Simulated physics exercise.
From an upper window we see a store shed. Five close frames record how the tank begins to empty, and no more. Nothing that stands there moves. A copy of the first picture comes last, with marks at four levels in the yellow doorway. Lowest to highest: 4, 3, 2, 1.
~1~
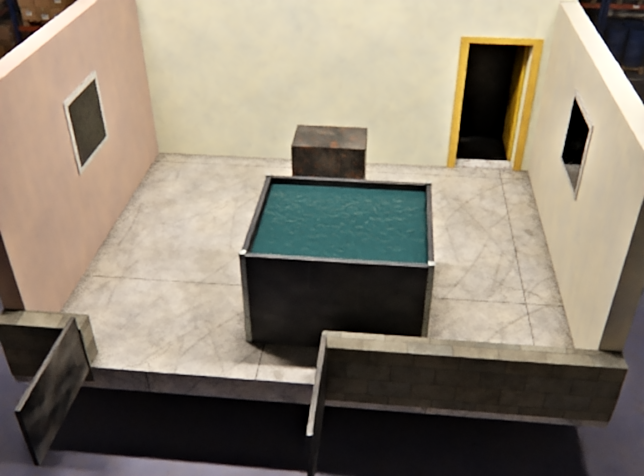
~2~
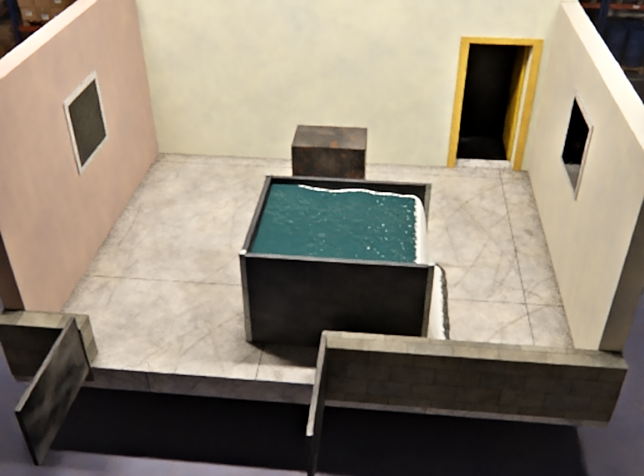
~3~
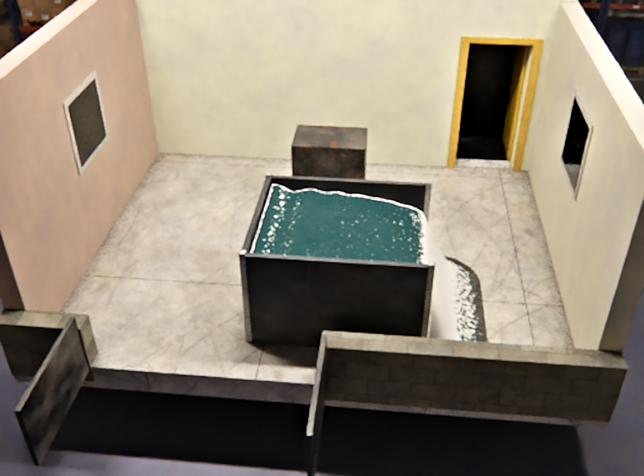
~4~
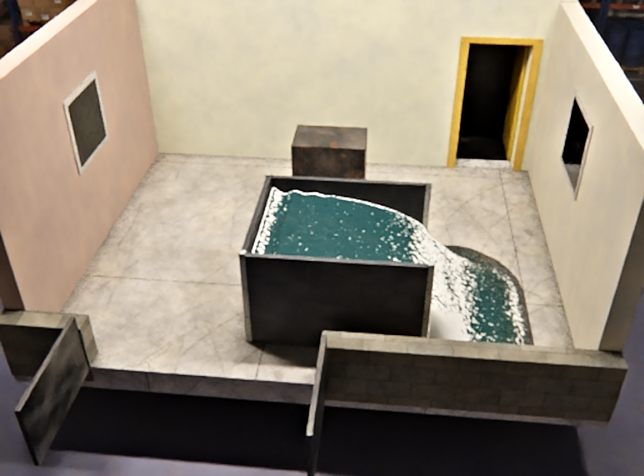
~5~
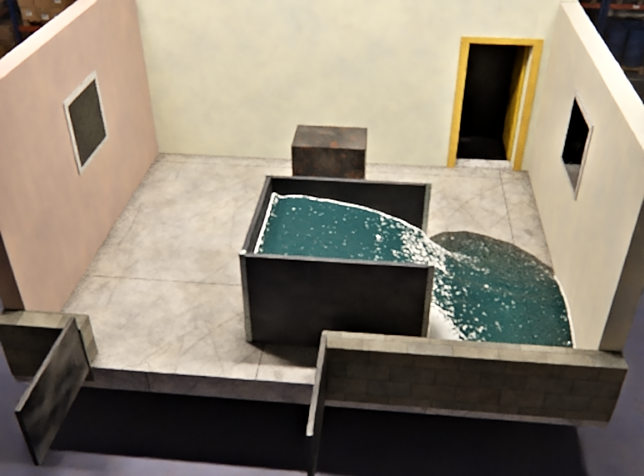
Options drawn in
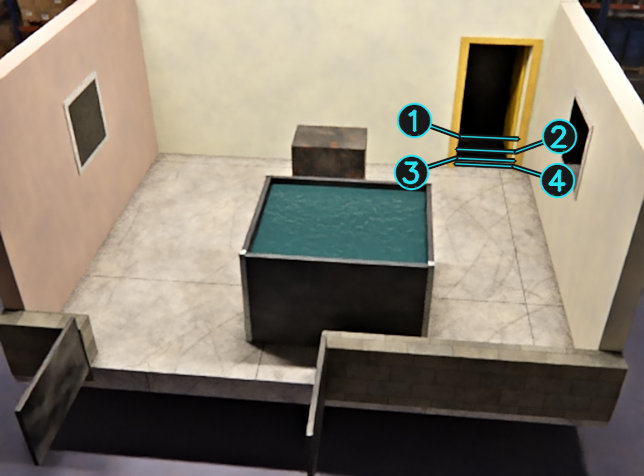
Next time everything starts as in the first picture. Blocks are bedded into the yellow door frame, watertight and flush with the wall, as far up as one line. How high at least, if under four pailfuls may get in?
1.
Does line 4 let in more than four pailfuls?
Yes, that goes wrong.
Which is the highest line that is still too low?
2 it is.
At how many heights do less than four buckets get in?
One.
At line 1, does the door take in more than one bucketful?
No.
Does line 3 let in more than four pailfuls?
Yes.
In cyan, 1 at (488, 137); 2 at (486, 150); 3 at (485, 159); 4 at (484, 165); from the bottom up 4, 3, 2, 1.
Choosing 1, a splash gets over, under a bucket.
Choosing 2, about 13 bucketfuls get in.
Choosing 3, dozens of bucketfuls pour in.
Choosing 4, dozens of bucketfuls pour in.
